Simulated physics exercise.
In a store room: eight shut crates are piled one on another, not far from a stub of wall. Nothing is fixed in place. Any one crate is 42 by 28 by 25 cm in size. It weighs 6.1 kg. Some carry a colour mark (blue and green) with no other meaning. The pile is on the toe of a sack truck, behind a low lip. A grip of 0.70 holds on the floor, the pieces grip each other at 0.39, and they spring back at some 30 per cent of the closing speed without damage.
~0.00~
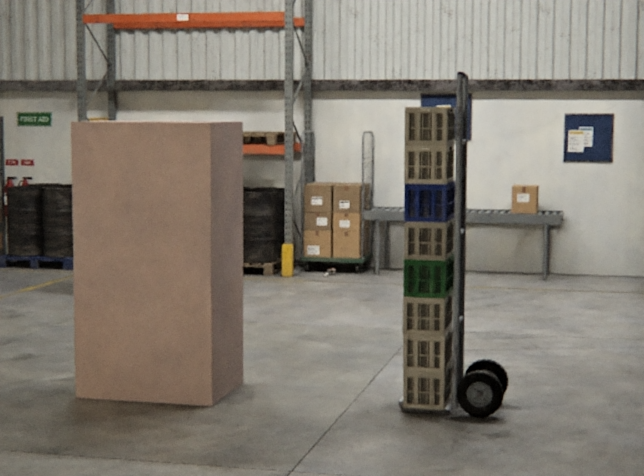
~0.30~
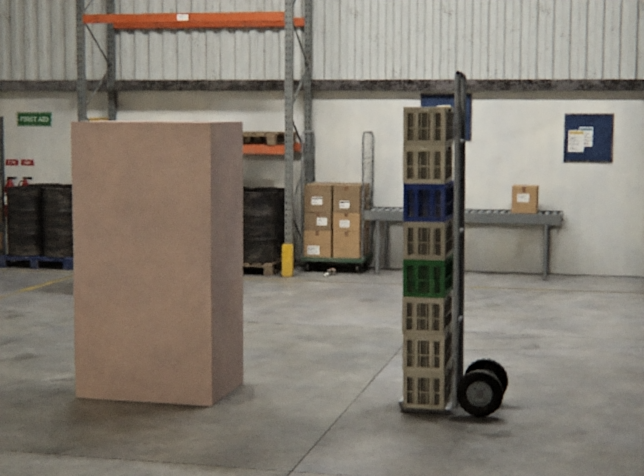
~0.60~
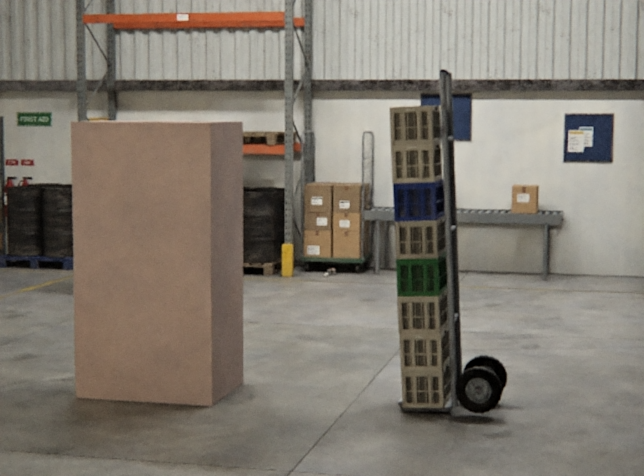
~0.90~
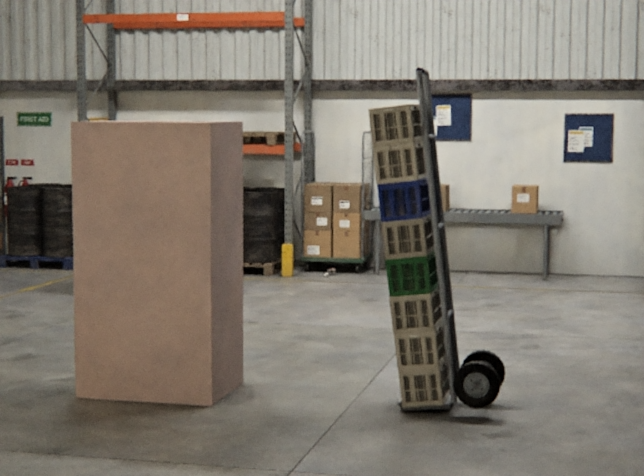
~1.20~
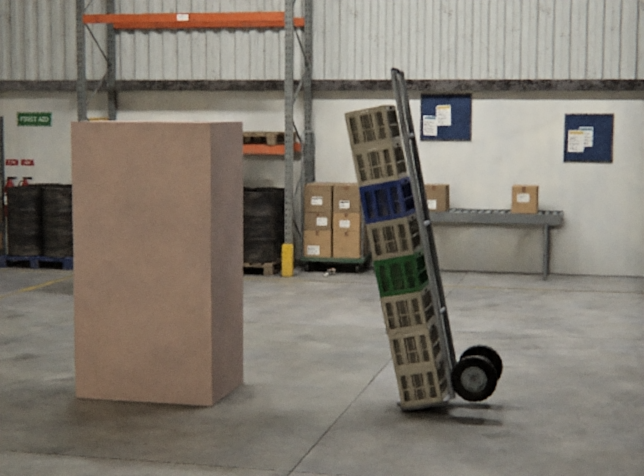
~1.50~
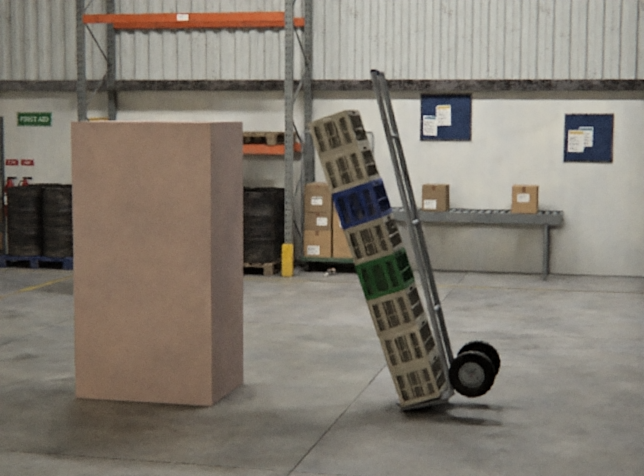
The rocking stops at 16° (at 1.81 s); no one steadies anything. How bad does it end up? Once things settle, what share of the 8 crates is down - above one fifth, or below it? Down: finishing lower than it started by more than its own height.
The share down is above one fifth.
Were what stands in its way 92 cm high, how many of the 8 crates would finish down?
That makes 6 in total.
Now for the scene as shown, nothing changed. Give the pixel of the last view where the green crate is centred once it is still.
I'd say its middle settles close to (290, 377).
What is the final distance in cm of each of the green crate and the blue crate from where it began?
Green shifts 130 cm and blue shifts 170 cm.
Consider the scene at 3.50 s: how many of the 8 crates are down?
The number reaches 7 by then.
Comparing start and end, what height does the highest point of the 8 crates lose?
125 cm.
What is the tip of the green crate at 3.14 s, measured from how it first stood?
Some 50°.
After 1.66 s, none of the 8 crates down, 8 disturbed; blue crate 25° from how it stood; green crate 25° from how it stood.
After 1.98 s, 2 of the 8 crates down; blue crate 45° from how it stood, 25 cm lower; green crate 40° from how it stood, 12 cm lower.
After 3.14 s, 5 of the 8 crates down; green crate 50° from how it stood, 30 cm lower; blue crate 48° from how it stood, 49 cm lower.
After 3.50 s, 7 of the 8 crates down; green crate on its side; blue crate 9° from how it stood, 1.00 m lower.
In the end (4.9 s), 7 of the 8 crates down; green crate on its side; blue crate 1.02 m lower. That is 88 per cent. From the last view, middles, green crate near (290, 377), blue crate near (254, 336).
